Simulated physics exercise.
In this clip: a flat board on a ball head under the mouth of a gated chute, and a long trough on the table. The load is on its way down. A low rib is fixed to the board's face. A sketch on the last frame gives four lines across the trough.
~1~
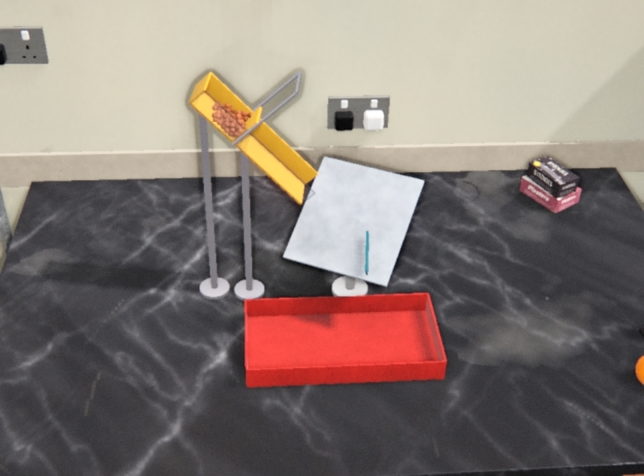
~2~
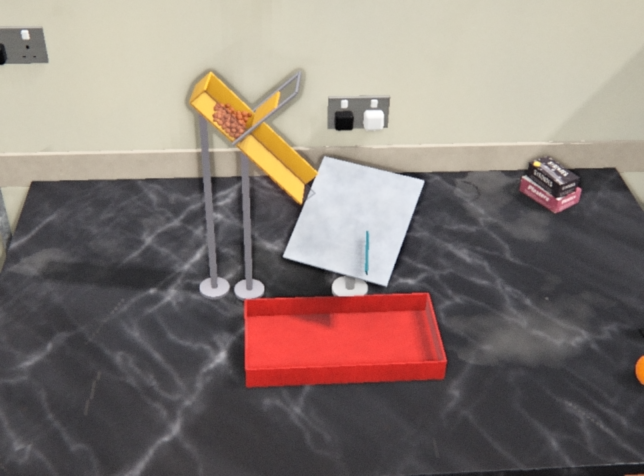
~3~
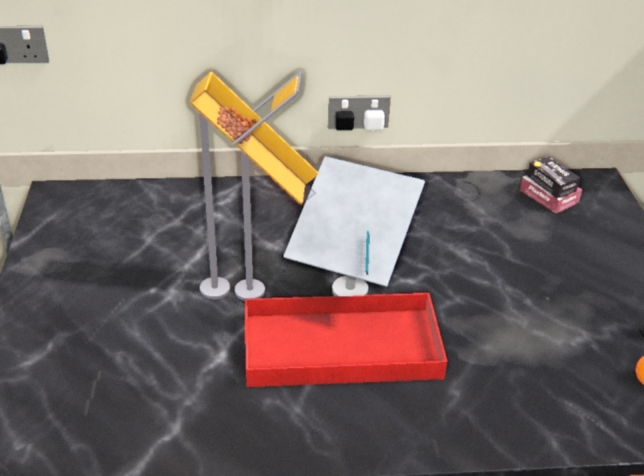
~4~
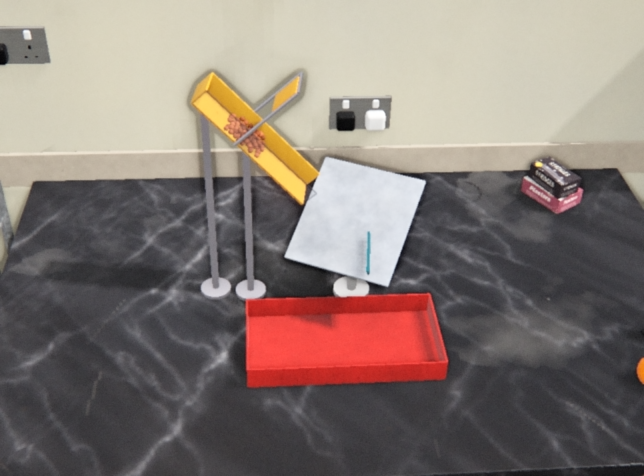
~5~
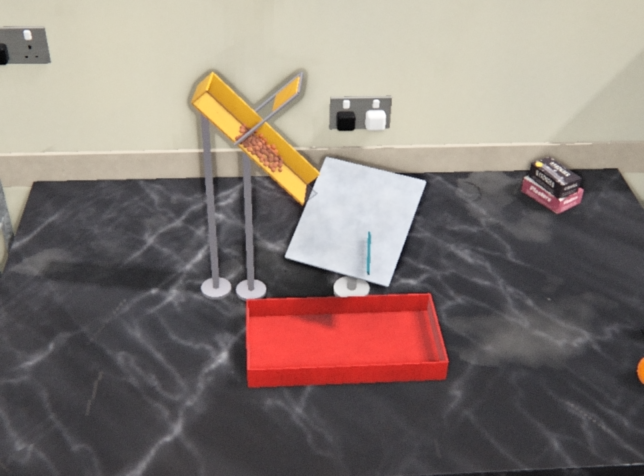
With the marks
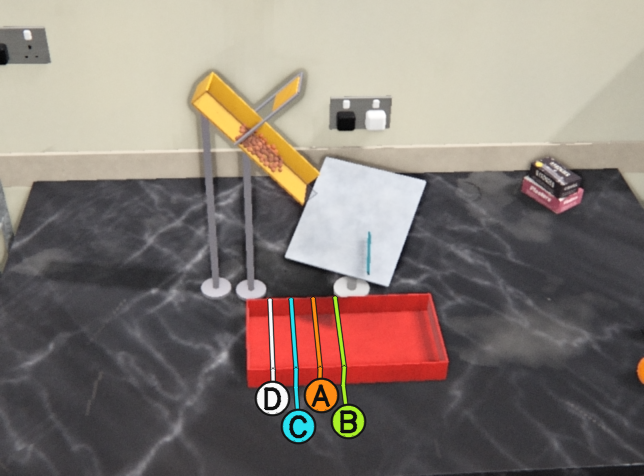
A clump of small reddish-brown pellets rests high in a sloping yellow chute on grey stands, above a black marbled worktop seen from slightly above against a pale wall with sockets. A tilted pale grey board sits below the chute's mouth, behind an empty red trough, with small boxes at right. The grey-framed gate swings slightly, and the pellets slide partway down rightward, spreading out, while the camera stays practically still.
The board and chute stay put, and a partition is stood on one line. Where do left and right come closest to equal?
B works best here.
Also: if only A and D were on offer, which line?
That would be A.
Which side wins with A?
More lands on the right.
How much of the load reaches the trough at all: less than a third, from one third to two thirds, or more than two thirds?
More than two thirds.
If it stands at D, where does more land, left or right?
More lands on the right.
On the marked copy, line A crosses the front rim at (320, 367); line B crosses the front rim at (344, 366); line C crosses the front rim at (296, 368); line D crosses the front rim at (272, 369).
With A, of what is caught, about a quarter on the left of the divider, most on the right.
With B, of what is caught, about a third on the left of the divider, about two thirds on the right.
With C, of what is caught, a small part on the left of the divider, nearly all on the right.
With D, of what is caught, none on the left of the divider, all on the right.
